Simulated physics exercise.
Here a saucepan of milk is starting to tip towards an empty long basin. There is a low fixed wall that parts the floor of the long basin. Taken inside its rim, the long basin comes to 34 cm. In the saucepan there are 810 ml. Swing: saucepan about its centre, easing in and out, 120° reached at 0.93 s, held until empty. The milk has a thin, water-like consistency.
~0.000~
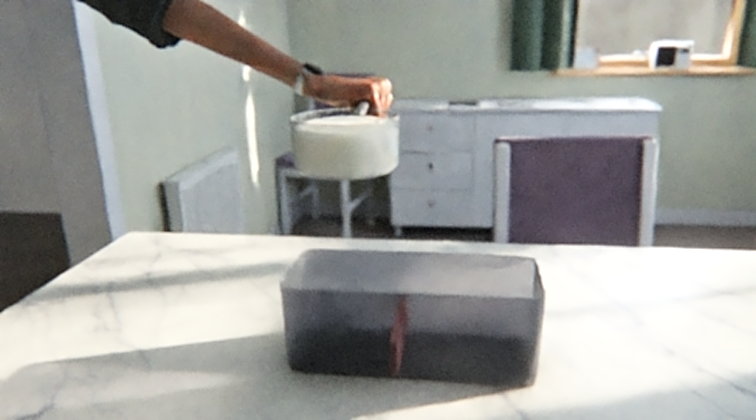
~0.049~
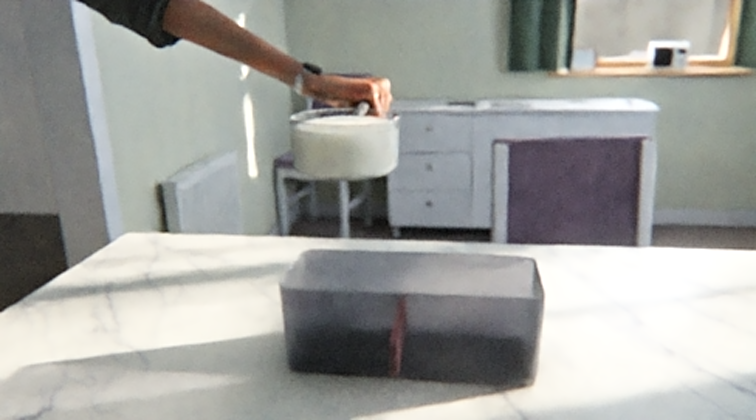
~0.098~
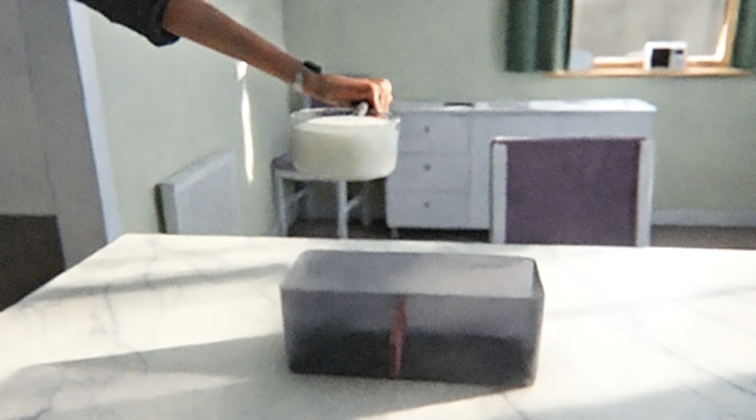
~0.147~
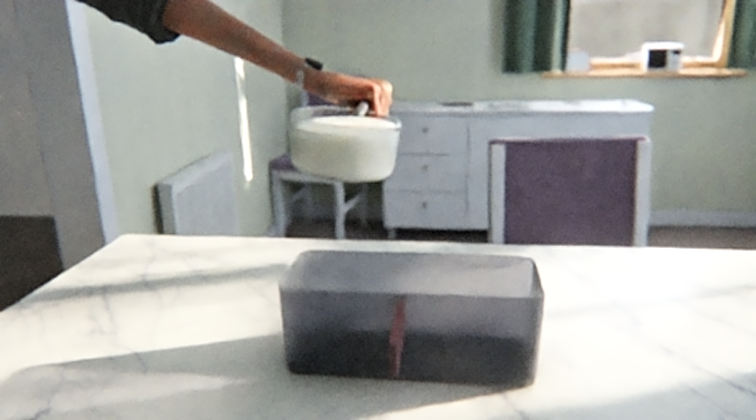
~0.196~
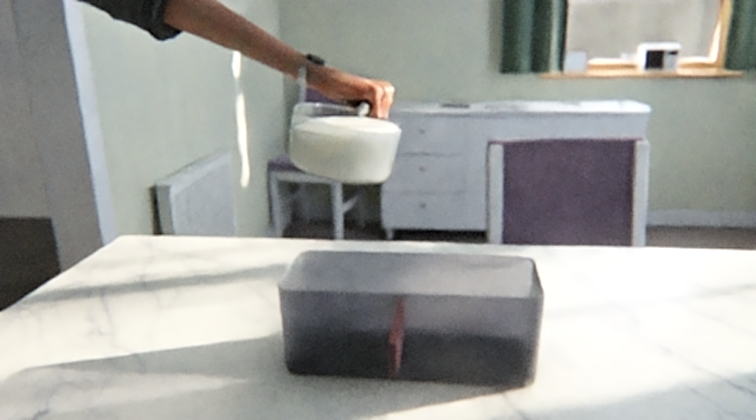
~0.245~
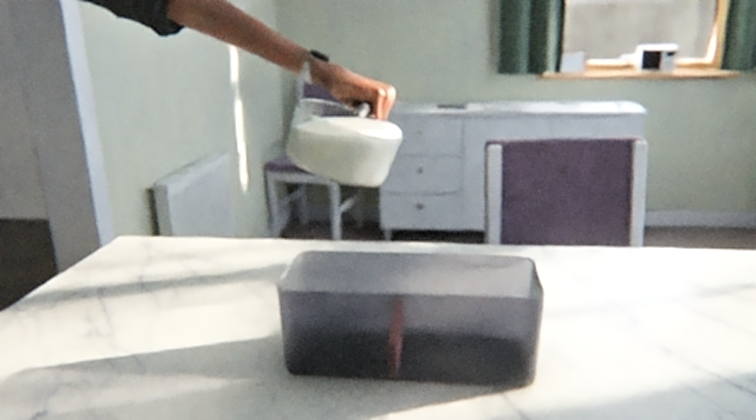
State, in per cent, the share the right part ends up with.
The right part ends up with roughly 90 %.
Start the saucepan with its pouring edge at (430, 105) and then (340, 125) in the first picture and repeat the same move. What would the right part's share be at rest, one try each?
Around 95 per cent first, around 45 per cent next.
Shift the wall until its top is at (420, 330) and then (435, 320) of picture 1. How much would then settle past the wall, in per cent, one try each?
Roughly 65 per cent, then 65 per cent.
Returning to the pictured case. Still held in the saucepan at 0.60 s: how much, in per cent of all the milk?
Remaining: Near 30 % of the total.
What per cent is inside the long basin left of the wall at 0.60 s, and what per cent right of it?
Roughly 0 sits left and 22 sits right.
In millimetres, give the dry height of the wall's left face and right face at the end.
Left side: Around 48 mm. Right side: Around 22 mm.
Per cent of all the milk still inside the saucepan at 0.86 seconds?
Close to 2 percent of the total.
By 0.60 s the tilt is 86° and 30 per cent is still to pour, 0 is left of the wall and 22 right of it.
By 0.86 s the tilt is 118° and 2 per cent is still to pour, 5 is left of the wall and 86 right of it.
By 1.13 s the tilt is 120° and 0 per cent is still to pour, 9 is left of the wall and 90 right of it.
By 1.43 s the tilt is 120° and 0 per cent is still to pour, 9 is left of the wall and 90 right of it.
At rest 9 per cent lies left of the wall, 90 right of it and 1 outside.
